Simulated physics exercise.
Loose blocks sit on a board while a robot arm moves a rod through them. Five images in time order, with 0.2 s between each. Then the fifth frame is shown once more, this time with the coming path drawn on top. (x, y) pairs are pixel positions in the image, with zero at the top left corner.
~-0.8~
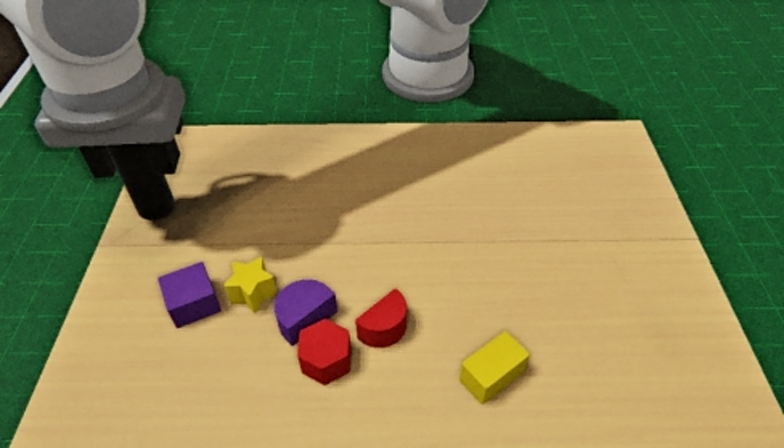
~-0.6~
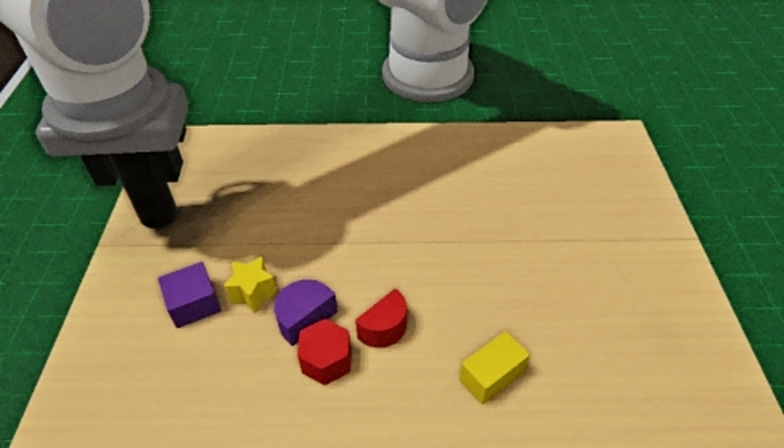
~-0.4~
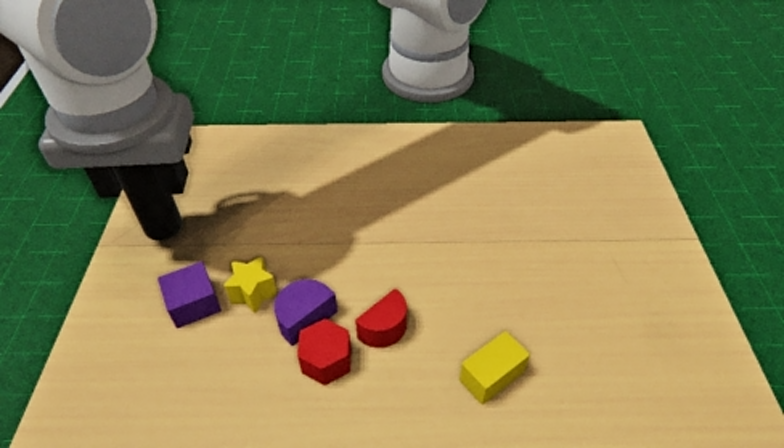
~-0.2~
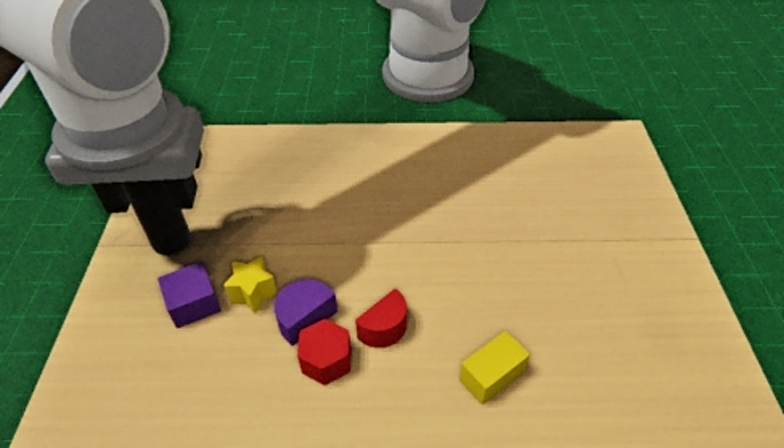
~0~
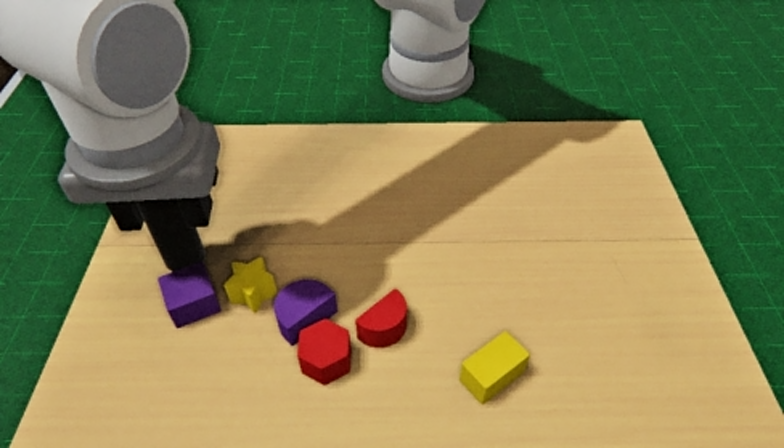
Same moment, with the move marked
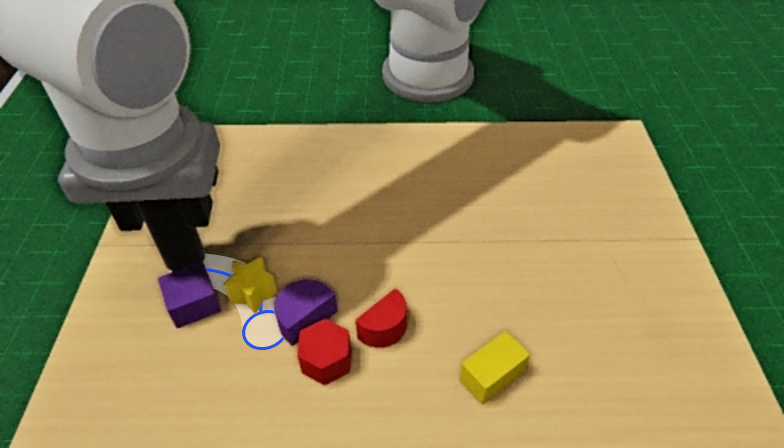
The video shows a robot arm moving a black rod slowly down and slightly right over a wooden board, up close to a purple square block, while the purple, yellow and red blocks all stay still.
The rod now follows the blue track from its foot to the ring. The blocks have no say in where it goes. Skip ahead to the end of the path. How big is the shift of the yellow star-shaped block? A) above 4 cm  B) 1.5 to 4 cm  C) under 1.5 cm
The one that fits is A, above 4 cm.
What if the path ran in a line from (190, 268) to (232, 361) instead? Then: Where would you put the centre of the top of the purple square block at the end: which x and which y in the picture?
At pixel (181, 376).
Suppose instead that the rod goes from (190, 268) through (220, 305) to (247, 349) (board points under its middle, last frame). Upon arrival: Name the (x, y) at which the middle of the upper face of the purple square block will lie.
The point I'd pick in the picture is (189, 345).
The line goes from (190, 268) by way of (228, 275) and (255, 296) to (265, 330).
The first path, step by step. One third of the way, rod (225, 266); purple square block (193, 290), turned 35° clockwise; yellow star-shaped block (253, 278).
Two thirds of the way, rod (252, 288); purple square block (194, 293), turned 50° clockwise; yellow star-shaped block (288, 295), turned 15° anticlockwise; purple D-shaped block (327, 309), turned 15° clockwise; red six-sided block (331, 350).
At the end, rod (263, 321); purple square block (194, 293), turned 50° clockwise; yellow star-shaped block (305, 320), turned 40° anticlockwise; purple D-shaped block (351, 317); red six-sided block (357, 371), turned 45° clockwise; red D-shaped block (397, 314).
